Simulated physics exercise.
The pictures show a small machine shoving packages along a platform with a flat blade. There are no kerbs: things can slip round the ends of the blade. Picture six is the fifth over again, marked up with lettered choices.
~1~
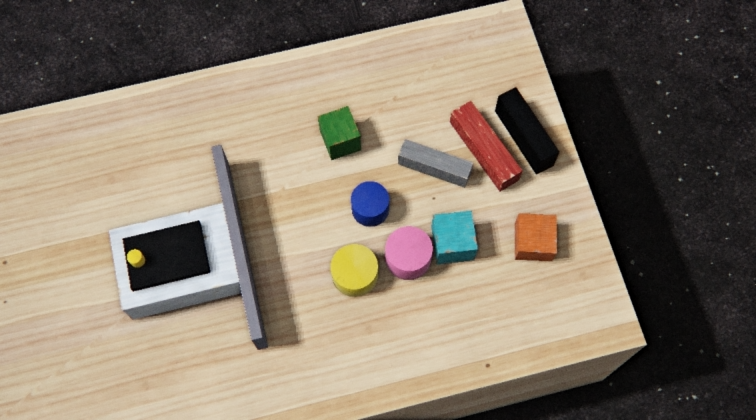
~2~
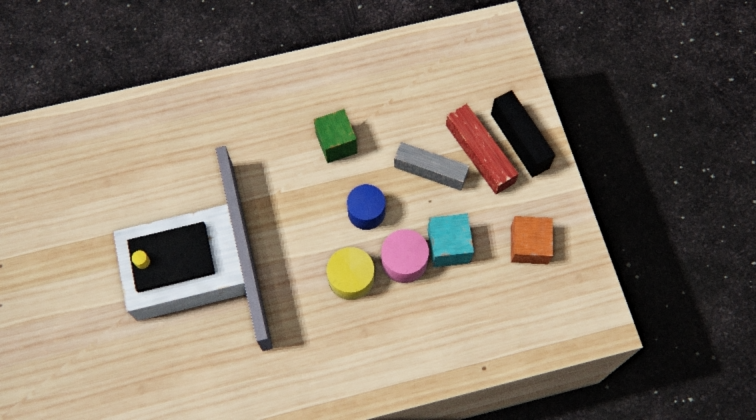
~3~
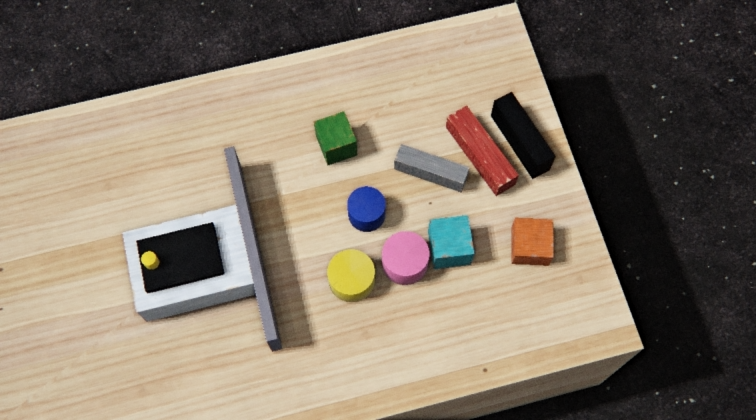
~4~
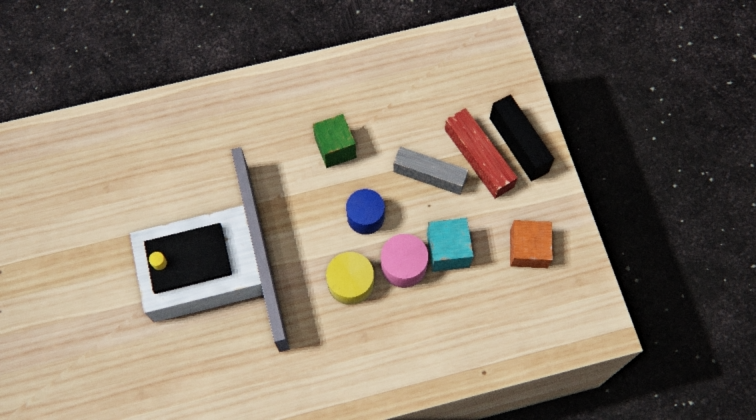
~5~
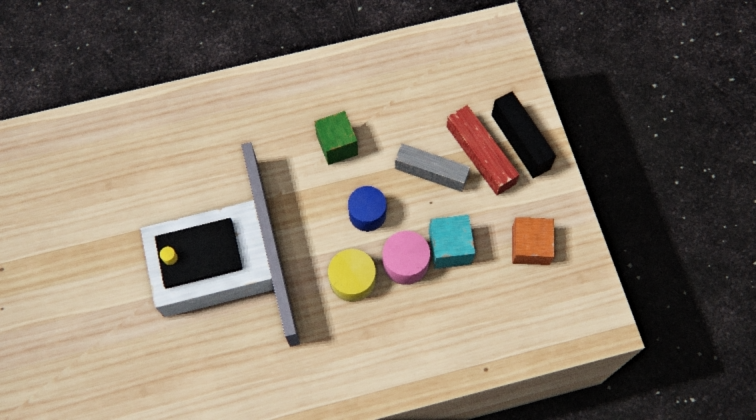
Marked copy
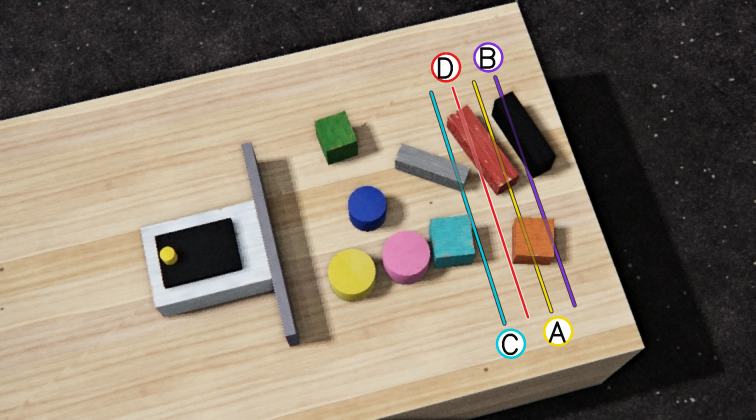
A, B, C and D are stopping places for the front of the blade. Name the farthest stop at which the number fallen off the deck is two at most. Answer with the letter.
The farthest such stop is A.
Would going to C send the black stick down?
No.
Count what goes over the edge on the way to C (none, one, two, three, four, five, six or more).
In all, none.
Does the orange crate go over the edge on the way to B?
Yes.
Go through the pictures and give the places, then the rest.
In the first picture, turquoise crate (454, 238); yellow canister (355, 271); green crate (339, 133).
In the second picture, robot (177, 255); grey bar (431, 167).
In the third picture, robot (186, 256); orange crate (532, 242).
In the fourth picture, robot (194, 256); red bar (480, 153).
In the fifth picture, robot (204, 251); turquoise crate (451, 242); yellow canister (353, 276); green crate (336, 138).
On the copy, A at (511, 191); B at (533, 186); C at (466, 202); D at (489, 197).
On A. First, robot (296, 228); green crate (356, 134); turquoise crate (480, 231).
Then, robot (384, 207); orange crate (566, 243); turquoise crate (542, 192).
Finally, robot (451, 190); turquoise crate over the edge; black stick over the edge; two fallen.
By contrast, B drops five; C is within the limit but short; D is within the limit but short.
